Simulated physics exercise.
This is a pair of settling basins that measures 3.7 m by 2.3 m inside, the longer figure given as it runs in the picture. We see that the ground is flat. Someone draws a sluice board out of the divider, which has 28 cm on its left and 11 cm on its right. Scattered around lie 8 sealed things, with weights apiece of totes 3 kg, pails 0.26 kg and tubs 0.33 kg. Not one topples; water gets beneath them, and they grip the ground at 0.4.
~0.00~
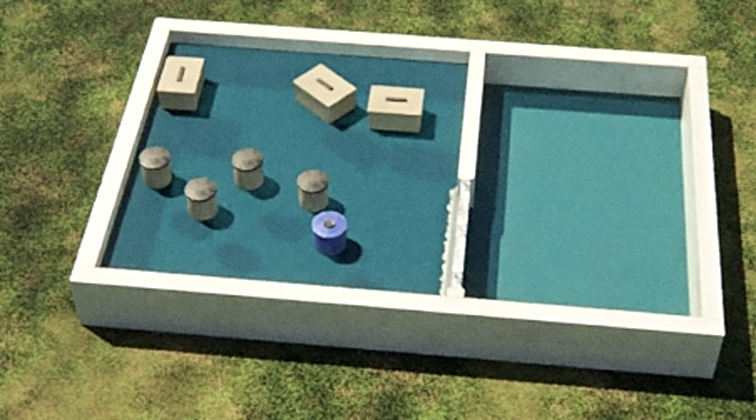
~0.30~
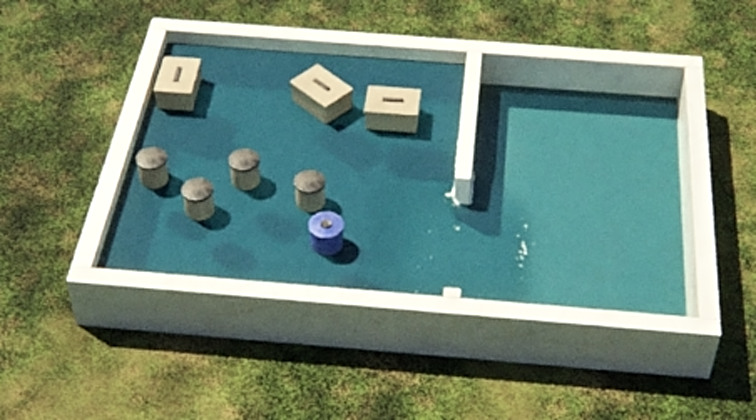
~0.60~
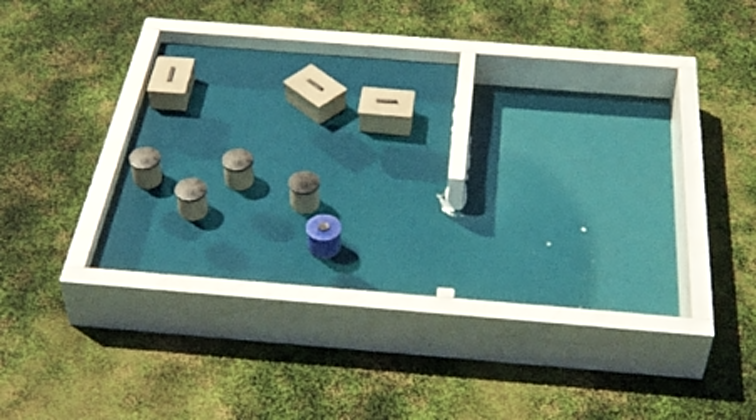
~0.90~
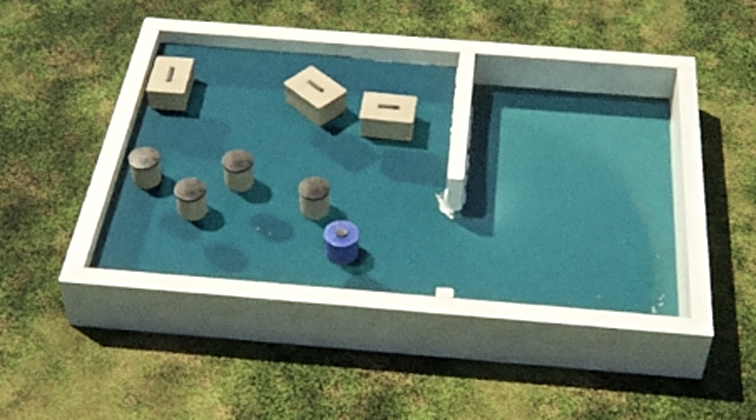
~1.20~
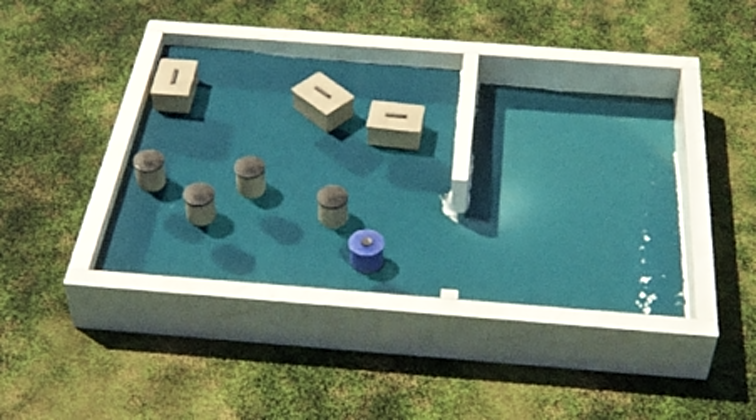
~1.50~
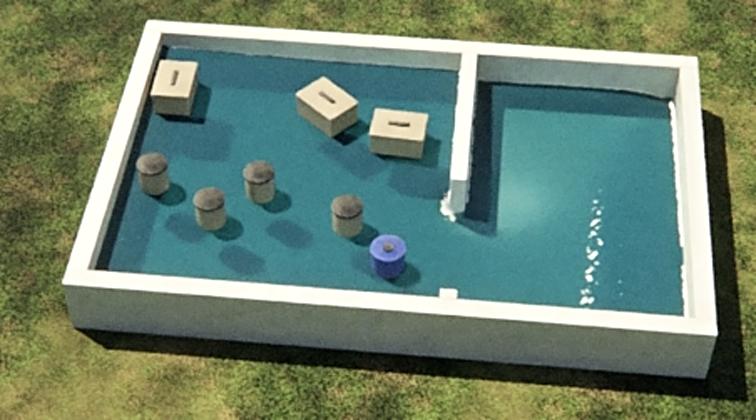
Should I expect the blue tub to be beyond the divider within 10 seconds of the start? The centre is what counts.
Result for blue tub: Beyond the divider.
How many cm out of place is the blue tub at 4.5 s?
Shift by then: About 200 cm.
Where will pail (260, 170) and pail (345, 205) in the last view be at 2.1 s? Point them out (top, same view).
Roughly (283, 185), then roughly (388, 222).
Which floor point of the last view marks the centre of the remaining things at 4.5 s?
I'd say about (364, 226) in the last view.
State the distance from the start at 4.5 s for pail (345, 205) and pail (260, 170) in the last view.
200 cm and 50 cm respectively.
After 2.1 s the blue tub is near (454, 259), 0.8 m from its start, afloat; 1 of 8 are over the mark; 8 afloat.
After 4.5 s the blue tub is near (651, 227), 2.1 m from its start, afloat; 2 of 8 are over the mark; 8 afloat.
After 7.0 s the blue tub is near (588, 142), 1.9 m from its start, afloat; 2 of 8 are over the mark; 8 afloat.
After 10.0 s the blue tub is near (553, 108), 1.9 m from its start, afloat; 2 of 8 are over the mark; 8 afloat.
